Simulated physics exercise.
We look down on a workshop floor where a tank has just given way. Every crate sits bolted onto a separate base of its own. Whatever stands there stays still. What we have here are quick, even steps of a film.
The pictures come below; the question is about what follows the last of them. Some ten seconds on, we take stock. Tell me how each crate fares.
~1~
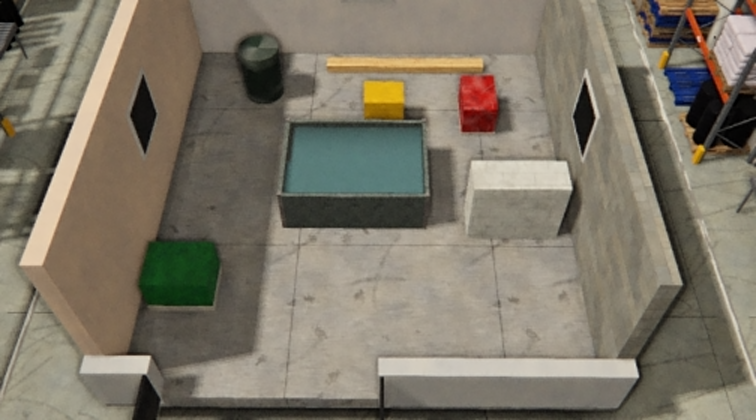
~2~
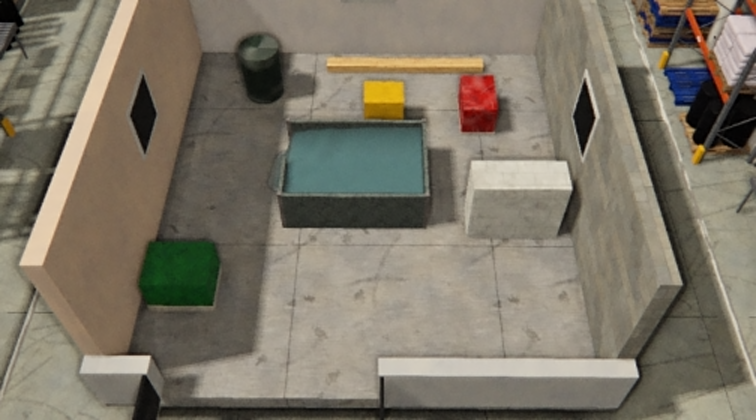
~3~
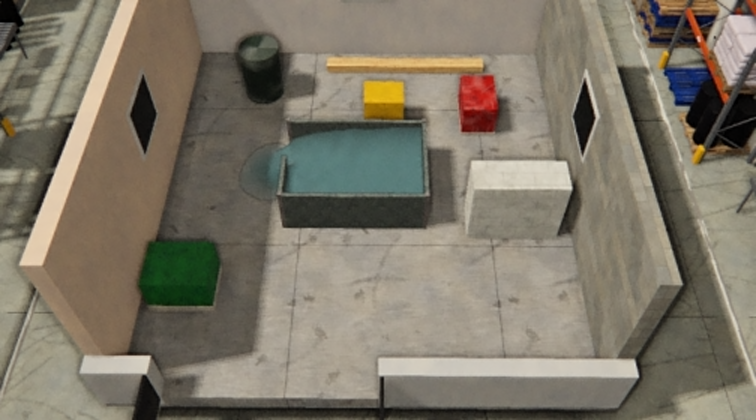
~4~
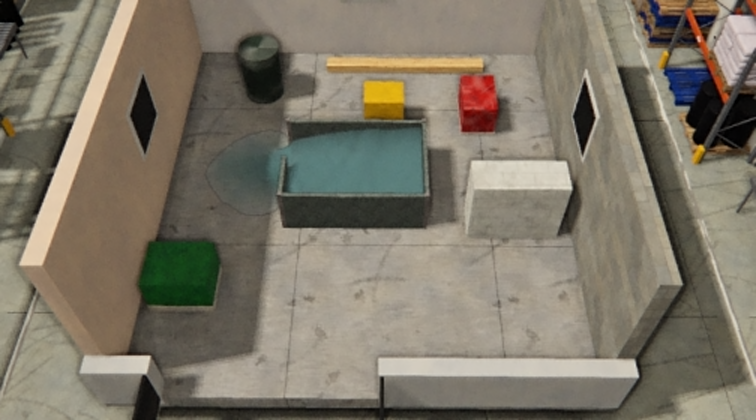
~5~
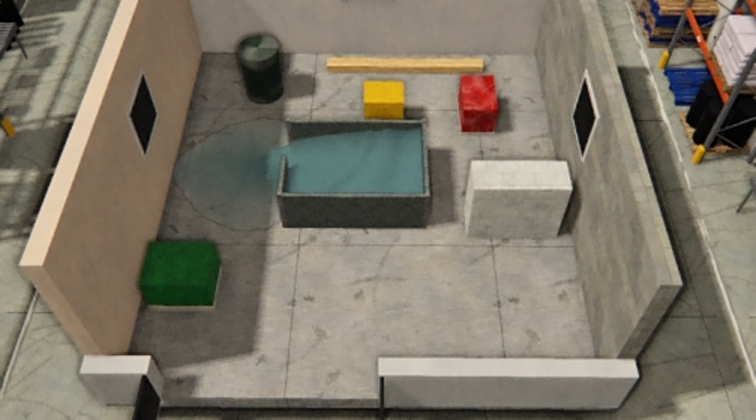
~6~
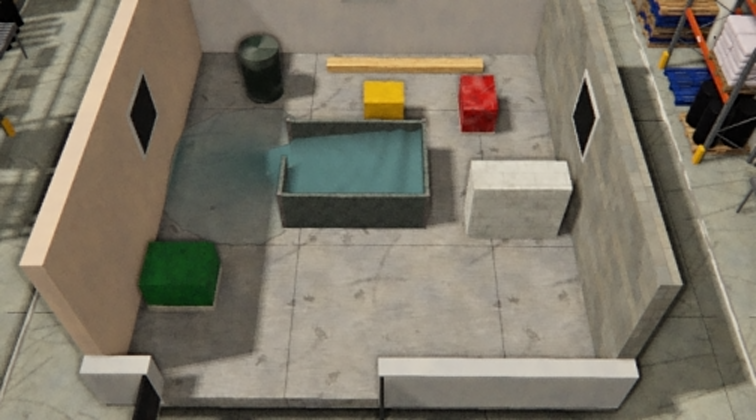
The green crate is hit. The red crate is hit. The yellow crate is spared.
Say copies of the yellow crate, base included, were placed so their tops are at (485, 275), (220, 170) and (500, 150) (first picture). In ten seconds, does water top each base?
Well, the first one is never reached, the second goes wet, and the third is never reached.
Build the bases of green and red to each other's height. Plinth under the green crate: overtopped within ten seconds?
In that case the green gets splashed.
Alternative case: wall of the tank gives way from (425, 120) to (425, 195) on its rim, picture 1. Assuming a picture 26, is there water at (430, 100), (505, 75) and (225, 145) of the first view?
Place one: Reached by the flood. Place two: Reached by the flood. Place three: Spared by the leak.
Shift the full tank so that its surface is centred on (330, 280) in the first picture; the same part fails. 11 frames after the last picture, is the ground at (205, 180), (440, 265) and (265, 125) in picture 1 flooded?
Taking the three spots in order: Swamped, bare, swamped.
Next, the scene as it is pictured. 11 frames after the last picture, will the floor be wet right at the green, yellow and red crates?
My reading: Green: Touched, yellow: Not reached, red: Still dry.
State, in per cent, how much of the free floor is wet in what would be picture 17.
About 20 per cent.
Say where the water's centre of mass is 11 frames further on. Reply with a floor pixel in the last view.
Estimate: (292, 177).
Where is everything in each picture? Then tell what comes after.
The tank at (355, 160) is whole and still, in the first picture.
Water pours out at (291, 162) and has run to a hidden place, in the second picture.
Water pours out at (292, 163) and has run to (244, 176), in the third picture.
Water pours out at (292, 163) and has run to (211, 178), in the fourth picture.
Water pours out at (292, 163) and has run to (184, 159), in the fifth picture.
Water pours out at (292, 162) and has run to (183, 134), in the sixth picture.
A moment on, water covers 15 % of the floor; the green crate water round its plinth, the red crate not reached, the yellow crate not reached.
Next, water covers 20 % of the floor; the green crate water round its plinth, the red crate not reached, the yellow crate not reached.
Then, water covers 40 % of the floor; the green crate water round its plinth, the red crate not reached, the yellow crate water round its plinth.
Later, water covers 75 % of the floor; the green crate water round its plinth, the red crate water round its plinth, the yellow crate water round its plinth.
In the end, water covers 95 % of the floor; the green crate was topped, the red crate was topped, the yellow crate stayed above the water.
